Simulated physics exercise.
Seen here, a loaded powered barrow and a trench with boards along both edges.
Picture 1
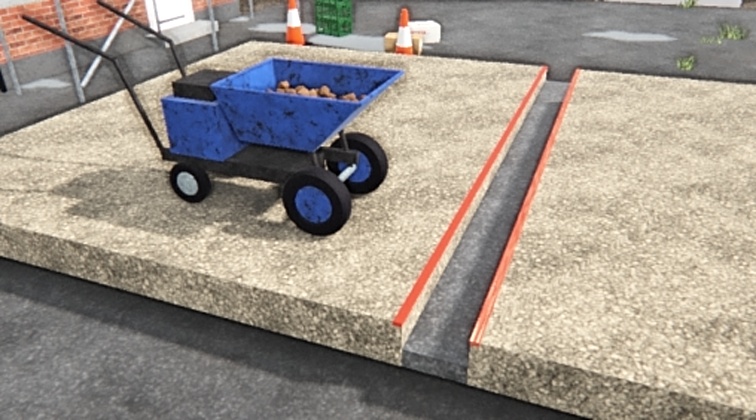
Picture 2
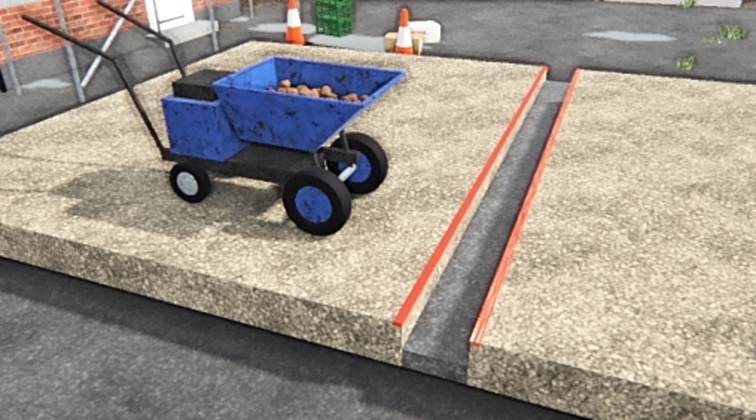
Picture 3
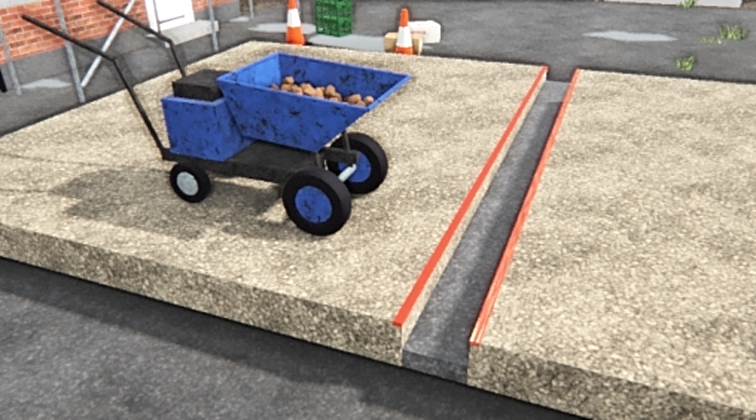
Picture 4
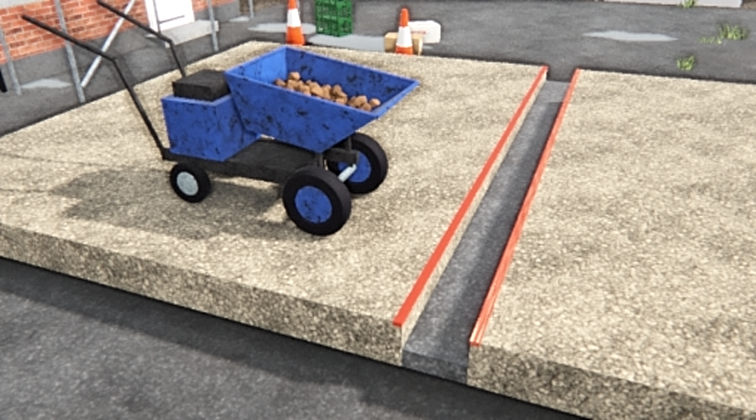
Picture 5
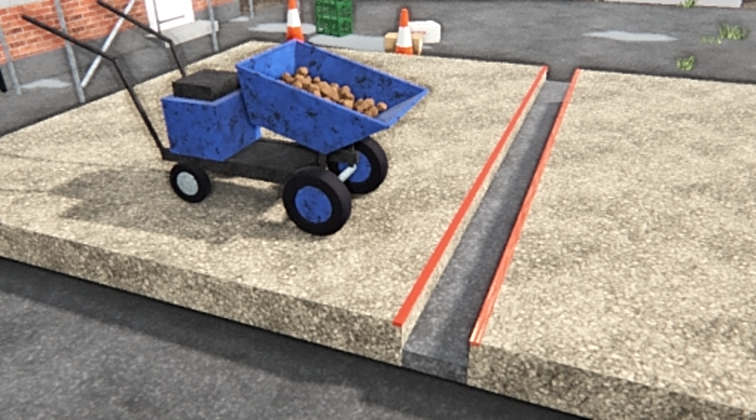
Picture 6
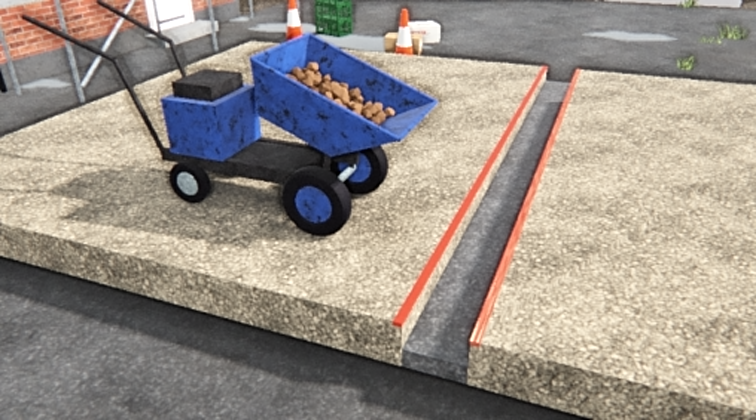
A blue powered barrow stands still beside a trench while its loaded skip tilts forward.
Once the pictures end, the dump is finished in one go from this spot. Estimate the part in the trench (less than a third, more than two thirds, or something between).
In the trench: More than two thirds.
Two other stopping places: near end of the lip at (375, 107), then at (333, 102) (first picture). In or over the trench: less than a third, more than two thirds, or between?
First more than two thirds, then in the middle band.
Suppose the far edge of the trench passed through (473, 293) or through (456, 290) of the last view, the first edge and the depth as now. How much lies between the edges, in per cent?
About 60 and 50 per cent.
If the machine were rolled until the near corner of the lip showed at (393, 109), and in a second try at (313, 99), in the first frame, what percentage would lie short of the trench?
Roughly 0 per cent, and 40 per cent.
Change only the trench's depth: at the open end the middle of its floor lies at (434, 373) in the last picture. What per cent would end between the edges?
Some 80 per cent.
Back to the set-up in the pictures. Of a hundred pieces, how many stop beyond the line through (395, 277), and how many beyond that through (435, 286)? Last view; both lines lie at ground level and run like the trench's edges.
First some 80, then 60 per cent.
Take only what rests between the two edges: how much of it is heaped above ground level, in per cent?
Near 5 %.
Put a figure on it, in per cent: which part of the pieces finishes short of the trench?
Near 0 %.
Soon, skip tipped steeply; all in the skip.
A while on, skip tipped right over; about half in the skip; a stray few short of the trench; about half in or heaped over the trench.
Towards the end, skip tipped right over; about a quarter in the skip; most in or heaped over the trench.
Finally, skip tipped right over; about a quarter in the skip; most in or heaped over the trench; none beyond it.
